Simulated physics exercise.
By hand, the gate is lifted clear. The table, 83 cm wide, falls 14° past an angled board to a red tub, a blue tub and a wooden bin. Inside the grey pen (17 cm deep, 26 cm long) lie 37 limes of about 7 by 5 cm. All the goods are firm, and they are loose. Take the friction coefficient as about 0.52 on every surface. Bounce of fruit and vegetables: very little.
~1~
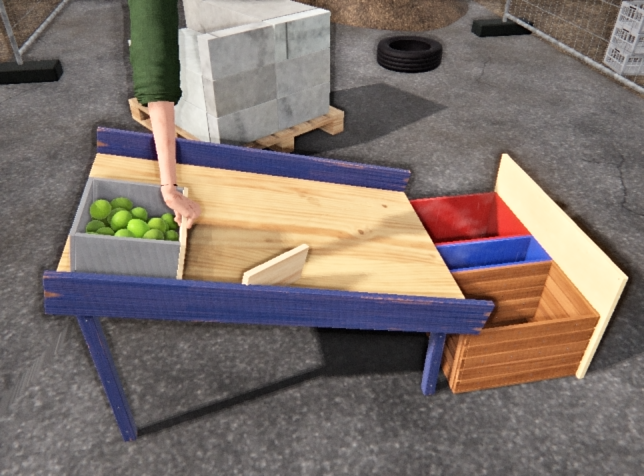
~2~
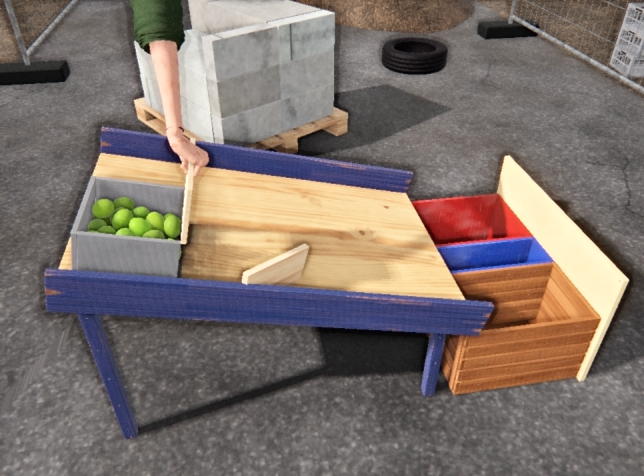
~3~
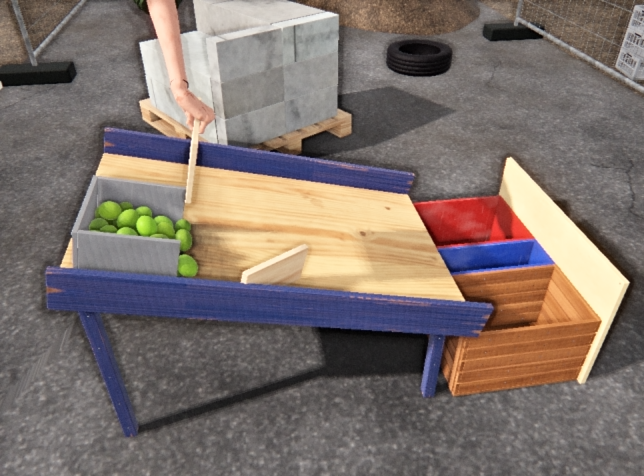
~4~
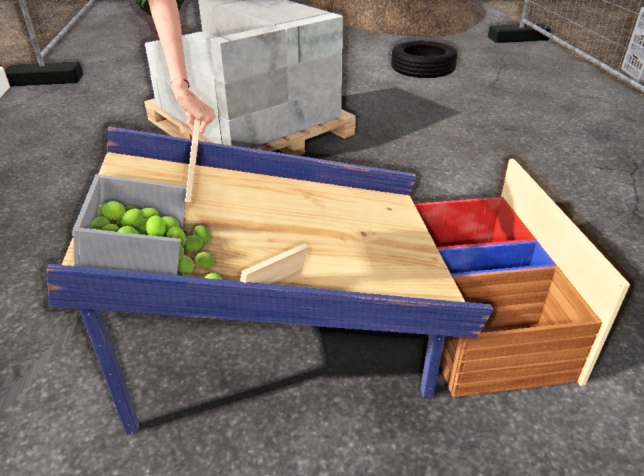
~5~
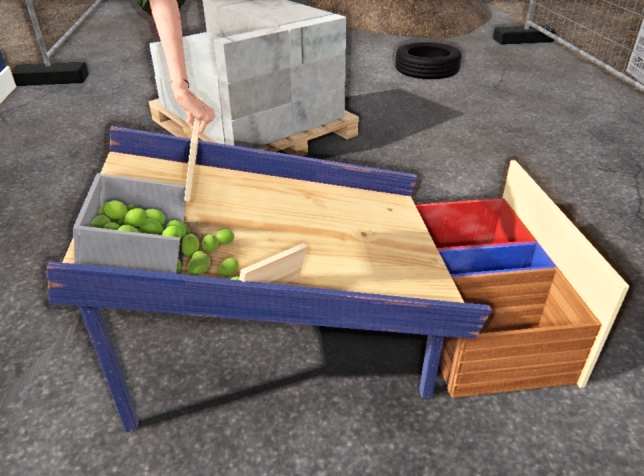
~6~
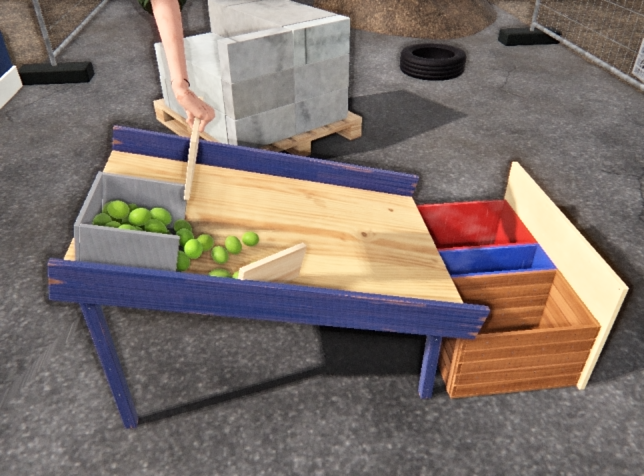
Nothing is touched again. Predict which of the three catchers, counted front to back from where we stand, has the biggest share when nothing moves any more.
The second catcher has the biggest share.
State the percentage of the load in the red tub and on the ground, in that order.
Estimate: 5 % then 0 %.
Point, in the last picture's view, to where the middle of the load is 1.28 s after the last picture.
I'd put it close to (267, 250).
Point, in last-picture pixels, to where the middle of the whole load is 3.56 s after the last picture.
The middle lies near (494, 316).
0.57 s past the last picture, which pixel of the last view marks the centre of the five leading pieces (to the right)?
I'd say near (359, 253).
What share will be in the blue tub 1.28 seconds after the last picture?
Close to 10 in a hundred.
Then, 0.57 s after the last picture, 18 still in the grey pen and 19 on the slope.
Then, 1.28 s after the last picture, 11 still in the grey pen, 1 in the red tub, 3 in the blue tub, 2 in the wooden bin, 19 on the slope and 1 in the air.
Then, 2.28 s after the last picture, 6 still in the grey pen, 2 in the red tub, 9 in the blue tub, 7 in the wooden bin, 12 on the slope and 1 in the air.
Final count (3.56 s after the last picture), 6 still in the grey pen, 2 in the red tub, 17 in the blue tub, 10 in the wooden bin and 2 on the slope.
